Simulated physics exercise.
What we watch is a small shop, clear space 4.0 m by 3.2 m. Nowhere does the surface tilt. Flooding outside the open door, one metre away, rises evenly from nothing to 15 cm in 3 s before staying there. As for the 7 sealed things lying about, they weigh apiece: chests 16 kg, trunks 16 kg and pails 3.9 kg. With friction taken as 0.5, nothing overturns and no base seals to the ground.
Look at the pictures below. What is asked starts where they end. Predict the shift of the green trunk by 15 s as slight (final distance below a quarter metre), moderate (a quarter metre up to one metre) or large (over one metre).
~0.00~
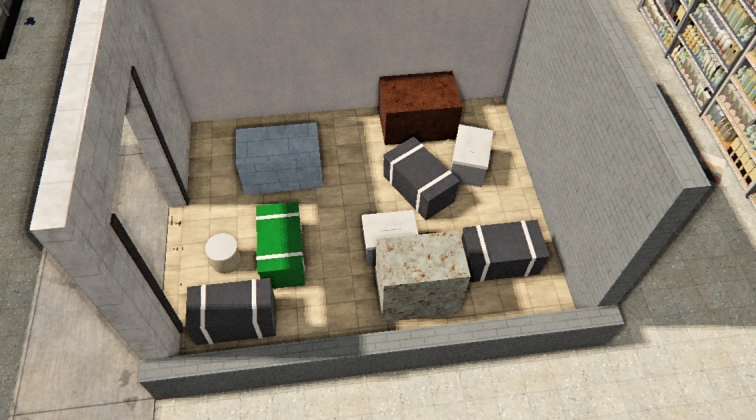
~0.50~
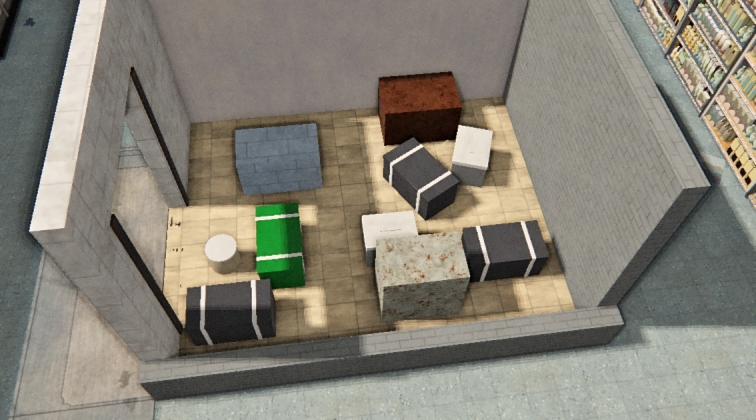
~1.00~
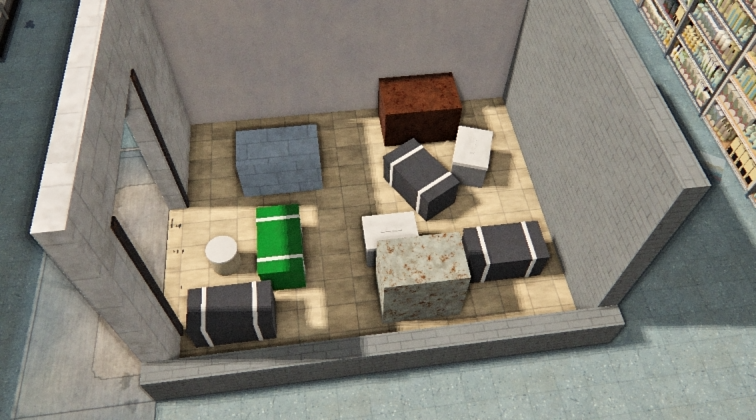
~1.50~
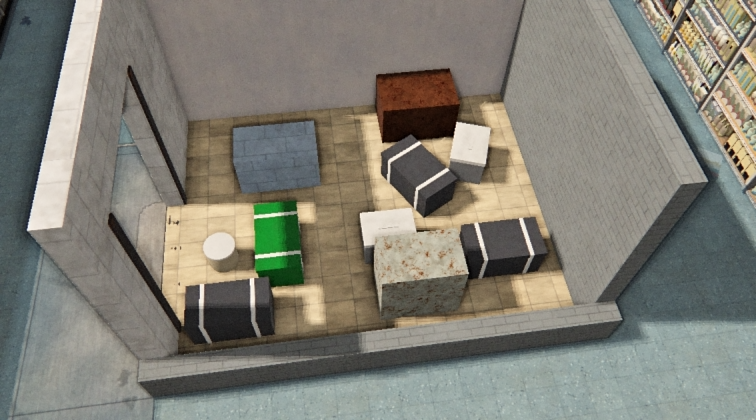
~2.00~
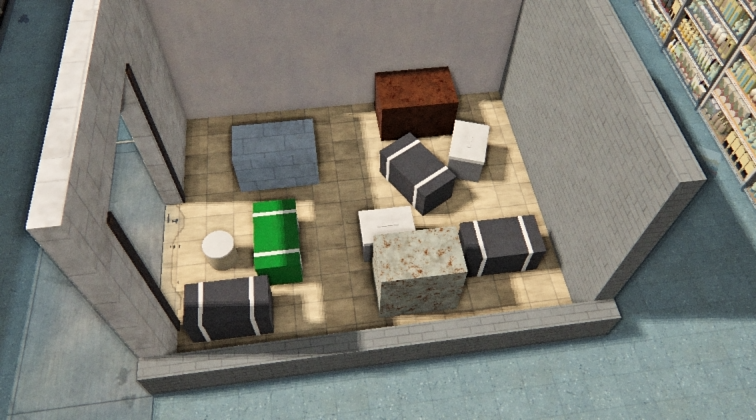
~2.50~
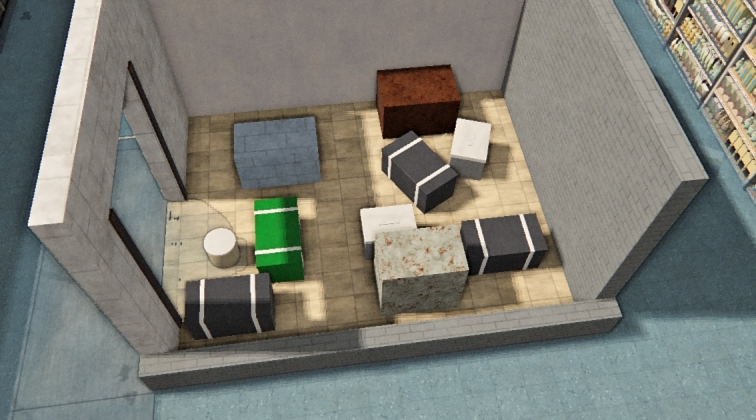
The shift is large.
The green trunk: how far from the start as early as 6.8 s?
140 cm, give or take.
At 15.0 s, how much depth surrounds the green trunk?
Depth approx. 14 cm.
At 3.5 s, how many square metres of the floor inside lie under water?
Around 1.5 m2 of it.
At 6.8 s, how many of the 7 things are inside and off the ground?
Then: 4.
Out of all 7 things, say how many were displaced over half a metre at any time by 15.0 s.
6.
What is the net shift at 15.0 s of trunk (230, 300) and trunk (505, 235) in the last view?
The first is 140 cm from its start, the second 50 cm.
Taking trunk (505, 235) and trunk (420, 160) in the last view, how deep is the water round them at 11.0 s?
First about 11 cm, second about 13 cm.
After 3.5 s the green trunk is near (287, 228), 0.1 m from its start, aground; 1 afloat.
After 6.8 s the green trunk is near (398, 196), 1.3 m from its start, afloat; 4 afloat.
After 11.0 s the green trunk is near (440, 164), 1.9 m from its start, afloat; 7 afloat.
After 15.0 s the green trunk is near (414, 157), 1.7 m from its start, afloat; 7 afloat.
